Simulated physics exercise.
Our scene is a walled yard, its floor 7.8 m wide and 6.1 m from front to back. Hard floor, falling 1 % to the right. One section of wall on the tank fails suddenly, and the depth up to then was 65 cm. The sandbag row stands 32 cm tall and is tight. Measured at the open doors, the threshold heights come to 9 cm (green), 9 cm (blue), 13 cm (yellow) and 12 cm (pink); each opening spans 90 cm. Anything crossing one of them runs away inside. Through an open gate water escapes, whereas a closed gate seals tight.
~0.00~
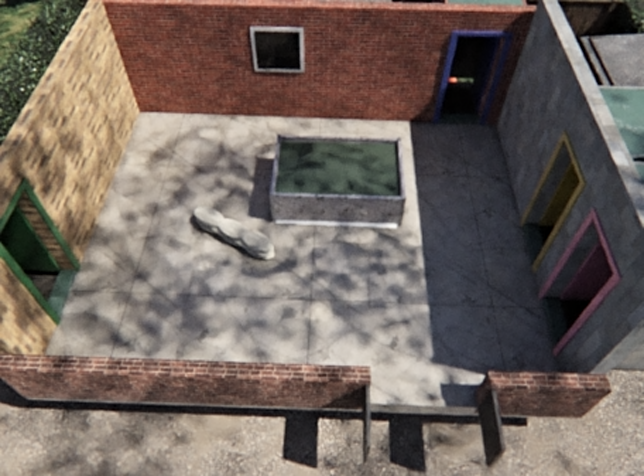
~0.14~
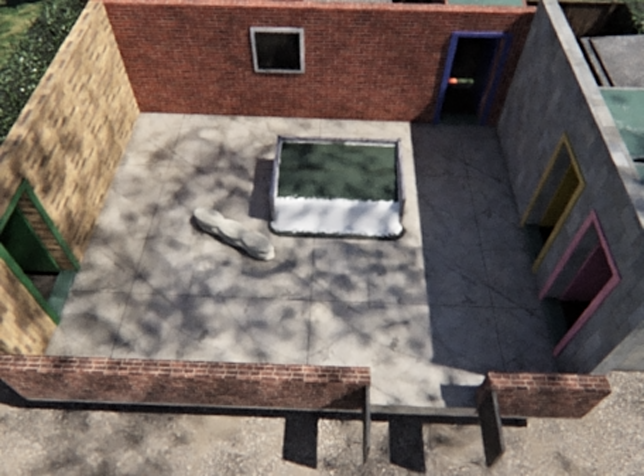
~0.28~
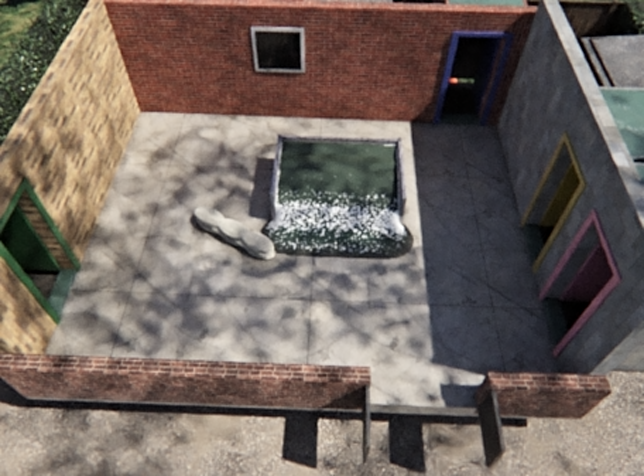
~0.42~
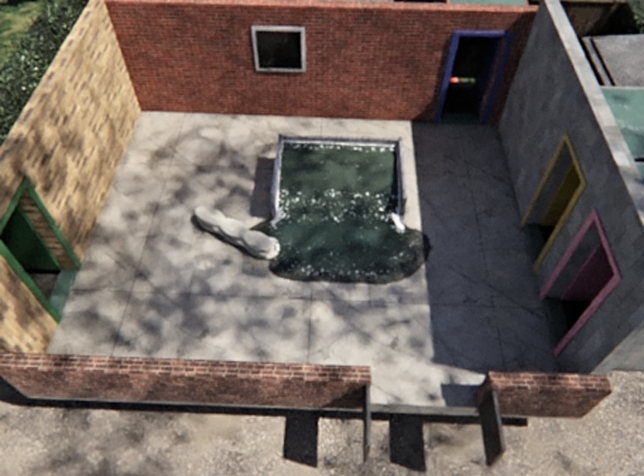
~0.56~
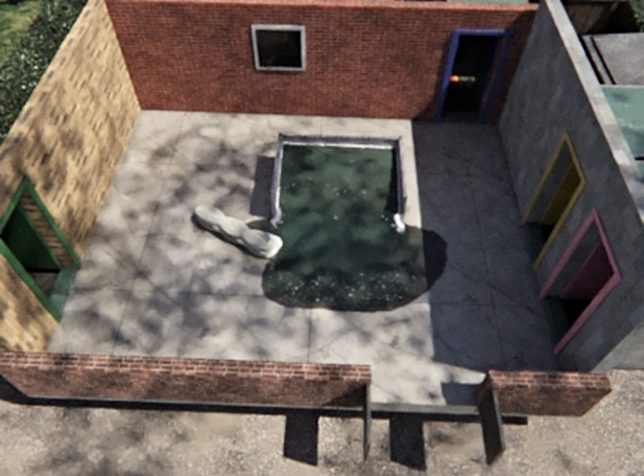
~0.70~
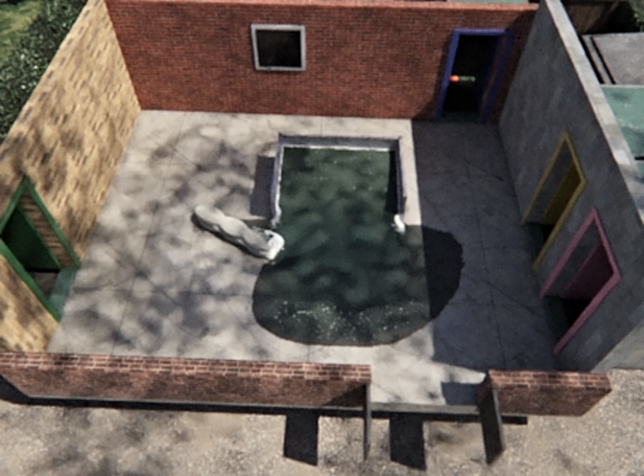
Rectangular tank in a brick-walled yard losing its front side, dark green water pouring out and spreading across the paved floor.
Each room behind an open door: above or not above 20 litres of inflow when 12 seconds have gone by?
Outcome: Green door: Falls short, blue door: Falls short, yellow door: Falls short, pink door: Falls short.
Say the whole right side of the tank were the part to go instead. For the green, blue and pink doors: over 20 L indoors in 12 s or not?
Against that limit: Green not over, blue above, pink not over.
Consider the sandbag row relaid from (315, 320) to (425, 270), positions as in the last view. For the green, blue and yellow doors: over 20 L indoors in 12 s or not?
Then the green door is over the mark, the blue door short of it, the yellow door short of it.
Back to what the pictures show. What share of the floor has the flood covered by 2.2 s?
Roughly 40 % of the floor is wet.
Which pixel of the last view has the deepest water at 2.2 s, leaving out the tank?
Near (329, 384).
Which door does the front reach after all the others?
Blue.
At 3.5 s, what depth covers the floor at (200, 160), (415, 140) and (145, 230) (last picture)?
Close to 1, 0 and 0 centimetres.
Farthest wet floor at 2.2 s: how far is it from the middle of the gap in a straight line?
About 4.8 m.
After 1.4 s water covers 30 % of the floor and is deepest (36 cm) near (317, 383); green door not reached, blue door not reached, yellow door not reached, pink door not reached.
After 2.2 s water covers 40 % of the floor and is deepest (30 cm) near (329, 384); green door not reached, blue door not reached, yellow door not reached, pink door 7 cm at the sill, 0 L in.
After 3.5 s water covers 45 % of the floor and is deepest (18 cm) near (52, 372); green door 10 cm at the sill, 0 L in, blue door not reached, yellow door 1 cm at the sill, 0 L in, pink door 10 cm at the sill, 0 L in.
After 7.0 s water covers 85 % of the floor and is deepest (10 cm) near (561, 393); green door 4 cm at the sill, 4 L in, blue door 2 cm at the sill, 0 L in, yellow door 5 cm at the sill, 0 L in, pink door 8 cm at the sill, 0 L in.
After 12.0 s water covers 85 % of the floor and is deepest (8 cm) near (362, 139); green door 1 cm at the sill, 4 L in, blue door 6 cm at the sill, 0 L in, yellow door 4 cm at the sill, 0 L in, pink door 5 cm at the sill, 0 L in.
